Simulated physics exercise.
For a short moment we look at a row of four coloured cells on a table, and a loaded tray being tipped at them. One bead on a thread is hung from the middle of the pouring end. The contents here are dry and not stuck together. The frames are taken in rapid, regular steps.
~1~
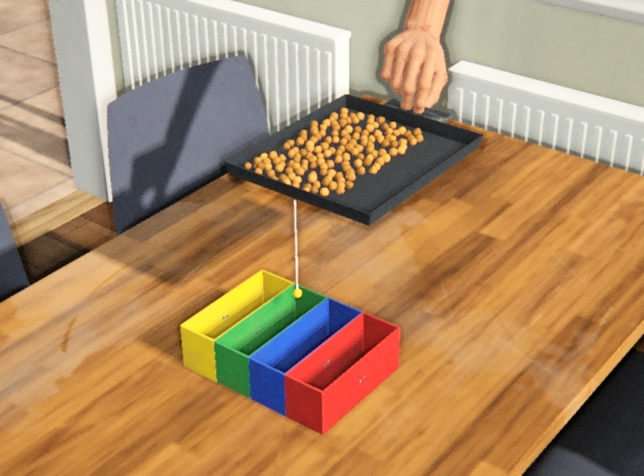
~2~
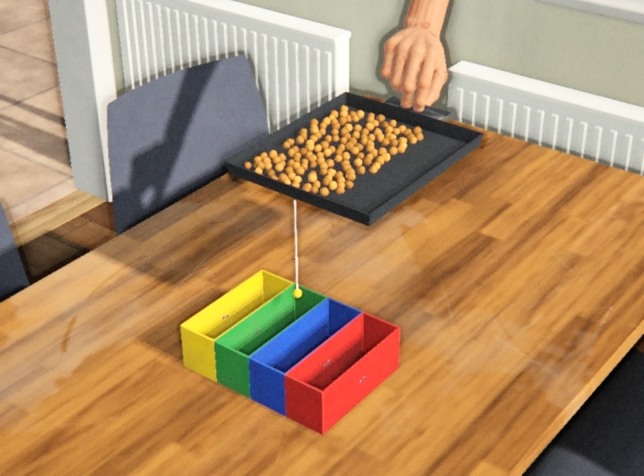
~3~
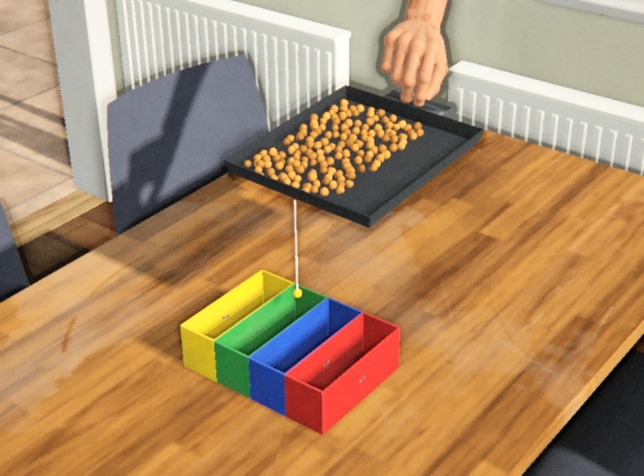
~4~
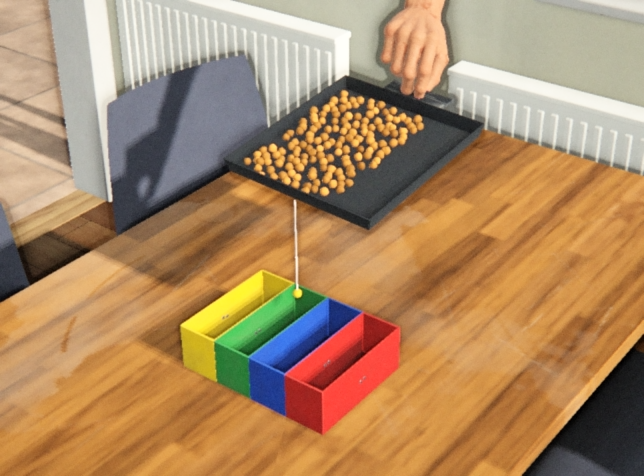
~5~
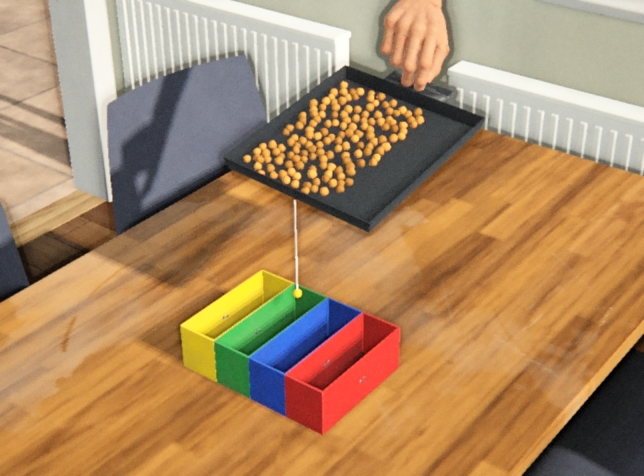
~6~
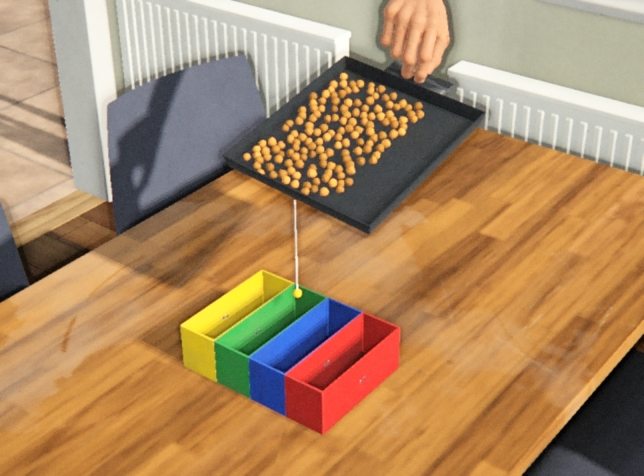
A dark tray of roasted chickpeas, held by a hand at its far side, tilted slowly, its back rising and its right corner dipping slightly, above yellow, green, blue and red cells on a table.
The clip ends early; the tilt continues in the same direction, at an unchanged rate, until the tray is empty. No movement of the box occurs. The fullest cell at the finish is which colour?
Colour: Red.
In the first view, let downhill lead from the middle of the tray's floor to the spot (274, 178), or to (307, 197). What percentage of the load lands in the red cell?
The first comes to 0 %, while the second comes to 10 %.
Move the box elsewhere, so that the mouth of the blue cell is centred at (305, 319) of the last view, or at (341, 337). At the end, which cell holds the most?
With the first placing it's the red cell, with the second it's that blue cell.
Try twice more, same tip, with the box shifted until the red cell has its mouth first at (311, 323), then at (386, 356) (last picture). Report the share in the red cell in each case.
I'd say about 20 percent, followed by about 10 percent.
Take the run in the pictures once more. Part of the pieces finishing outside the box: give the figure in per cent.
Estimate: Around 10 percent.
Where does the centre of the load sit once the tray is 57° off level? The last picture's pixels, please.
Roughly (339, 191).
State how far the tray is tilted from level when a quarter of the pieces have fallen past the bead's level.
95° or so.
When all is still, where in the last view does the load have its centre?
Last view, centre at rest - approx. (349, 374).
Just after the last frame, tray tipped steeply; almost all on the tray; just a few in the red cell; about a tenth falling or outside the box.
A moment on, tray tipped right over; roughly half on the tray; about a tenth in the red cell; about a tenth in the blue cell; roughly a third falling or outside the box.
Further on, tray tipped past a quarter turn; roughly two thirds in the red cell; roughly a quarter in the blue cell; just a few in the green cell; about a tenth falling or outside the box.
When it is over, tray tipped past a quarter turn; roughly two thirds in the red cell; roughly a quarter in the blue cell; just a few in the green cell; not one in the yellow cell; about a tenth outside the box.
